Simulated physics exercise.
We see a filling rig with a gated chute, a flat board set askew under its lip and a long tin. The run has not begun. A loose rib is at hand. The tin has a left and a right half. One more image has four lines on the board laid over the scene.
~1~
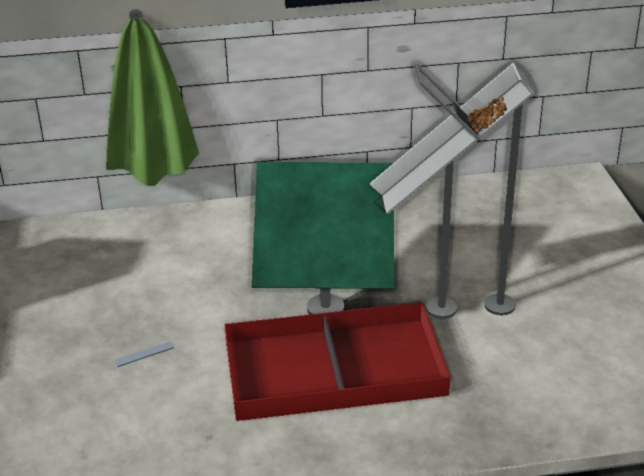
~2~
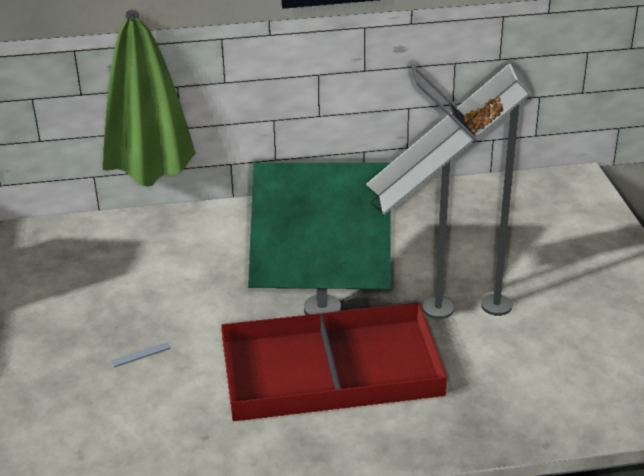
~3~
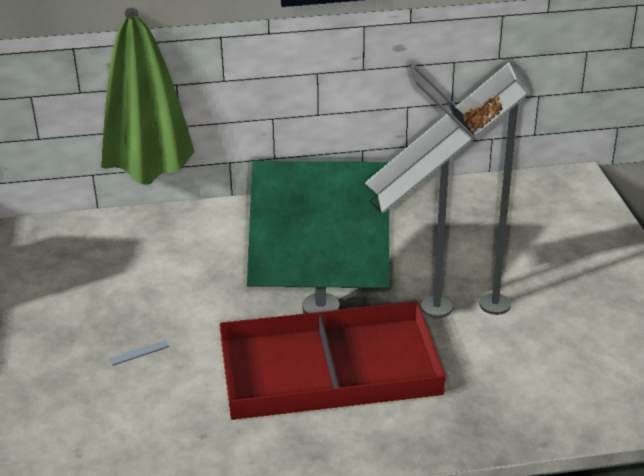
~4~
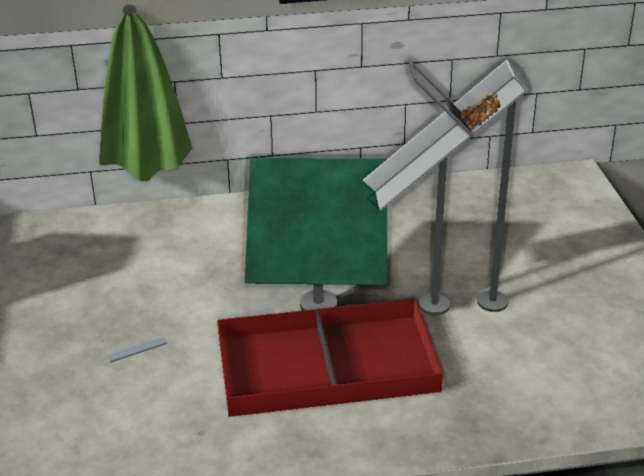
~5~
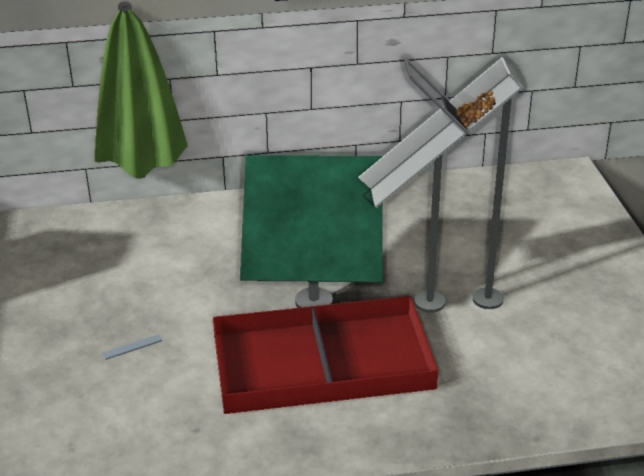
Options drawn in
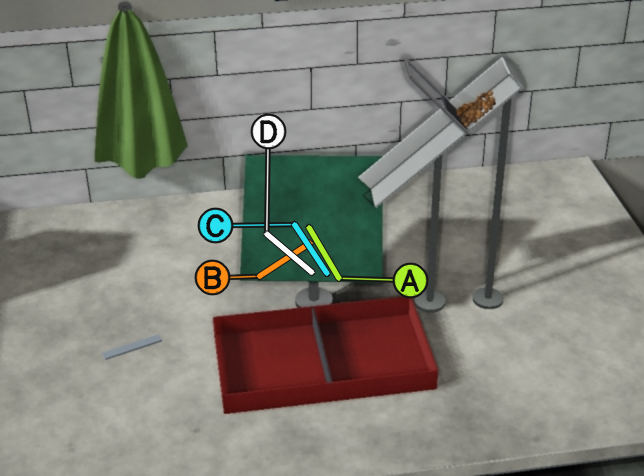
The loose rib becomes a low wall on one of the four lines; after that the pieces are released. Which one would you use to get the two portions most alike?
D works best here.
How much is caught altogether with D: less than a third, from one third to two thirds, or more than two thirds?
Line D gives more than two thirds.
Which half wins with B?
The left half.
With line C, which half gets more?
Right.
On the marked copy, line A from (309, 227) to (338, 278); line B from (310, 243) to (259, 276); line C from (294, 224) to (326, 273); line D from (266, 234) to (311, 272).
With A, of what is caught, roughly a quarter in the left half, the larger part in the right.
With B, of what is caught, almost all in the left half, about a tenth in the right.
With C, of what is caught, about a tenth in the left half, the larger part in the right.
With D, of what is caught, roughly a third in the left half, roughly two thirds in the right.
